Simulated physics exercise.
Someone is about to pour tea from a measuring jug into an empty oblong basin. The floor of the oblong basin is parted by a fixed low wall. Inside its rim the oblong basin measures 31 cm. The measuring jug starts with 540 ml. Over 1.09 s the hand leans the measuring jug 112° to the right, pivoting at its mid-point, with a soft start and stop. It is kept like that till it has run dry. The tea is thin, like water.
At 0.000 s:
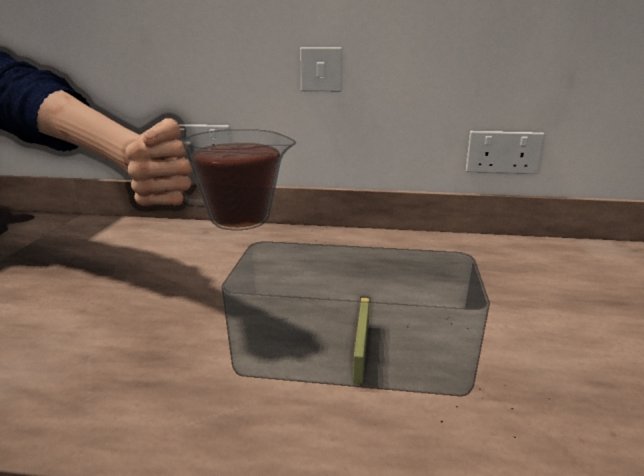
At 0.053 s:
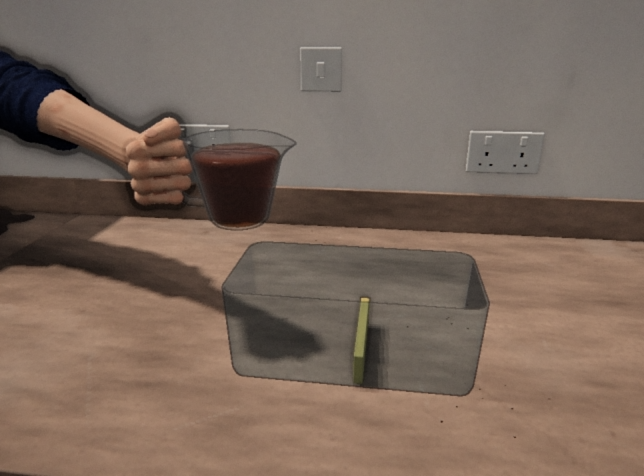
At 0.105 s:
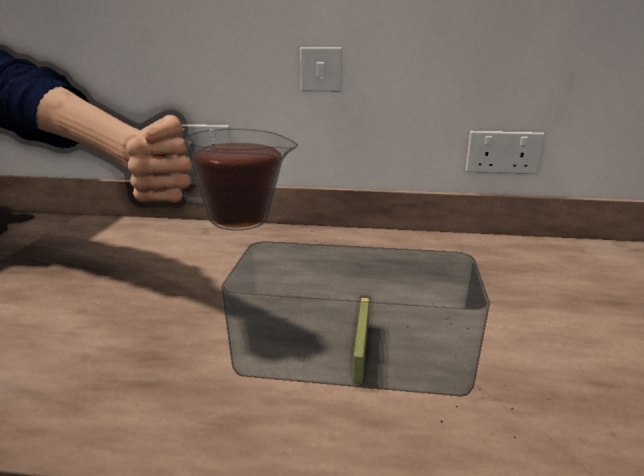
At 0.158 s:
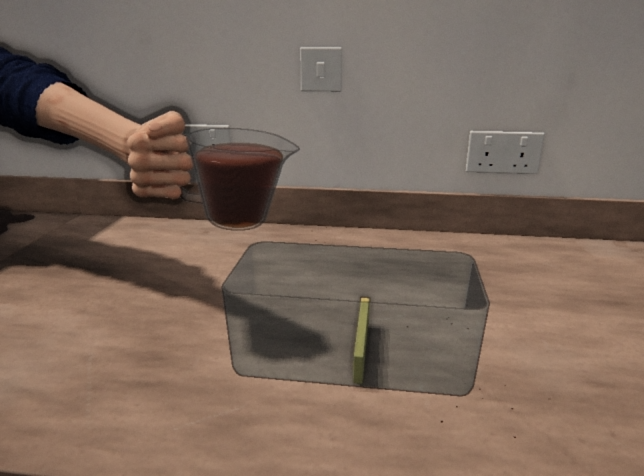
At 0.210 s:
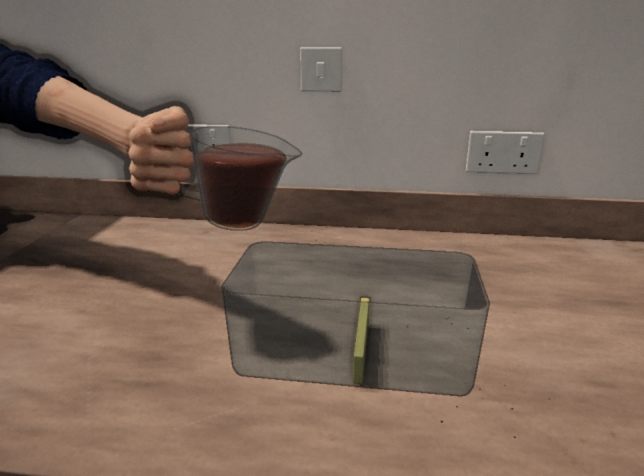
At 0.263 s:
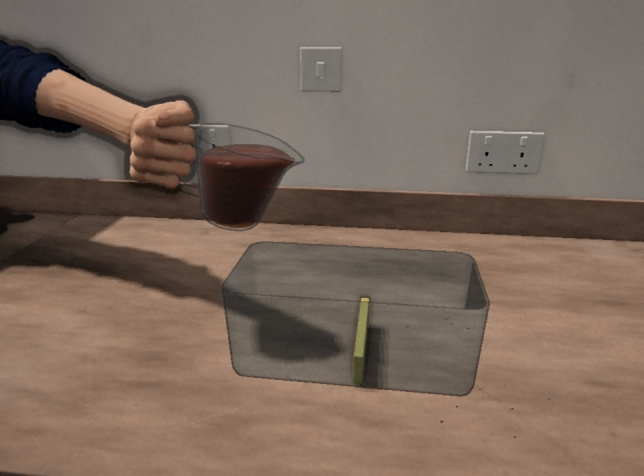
On a wooden surface, a hand slightly tilts a jug of dark red liquid rightward.
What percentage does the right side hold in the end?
About 11 per cent.
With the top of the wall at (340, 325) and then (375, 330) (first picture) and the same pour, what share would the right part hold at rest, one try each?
First 50, then 5 per cent.
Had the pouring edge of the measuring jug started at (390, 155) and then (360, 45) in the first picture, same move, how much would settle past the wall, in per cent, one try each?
First 95, then 85 per cent.
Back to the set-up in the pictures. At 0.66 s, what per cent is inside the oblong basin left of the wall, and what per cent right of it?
Left about 18, right about 3.
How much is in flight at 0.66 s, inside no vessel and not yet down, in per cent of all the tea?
Near 22 in a hundred.
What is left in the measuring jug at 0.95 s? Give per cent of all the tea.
About 5 per cent.
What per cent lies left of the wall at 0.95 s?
Some 82 per cent.
After 0.66 s the tilt is 74° and 57 per cent is still to pour, 18 is left of the wall and 3 right of it.
After 0.95 s the tilt is 108° and 5 per cent is still to pour, 81 is left of the wall and 7 right of it.
After 1.26 s the tilt is 112° and 0 per cent is still to pour, 88 is left of the wall and 11 right of it.
After 1.59 s the tilt is 112° and 0 per cent is still to pour, 88 is left of the wall and 11 right of it.
In the end 88 per cent lies left of the wall, 11 right of it and 2 outside.
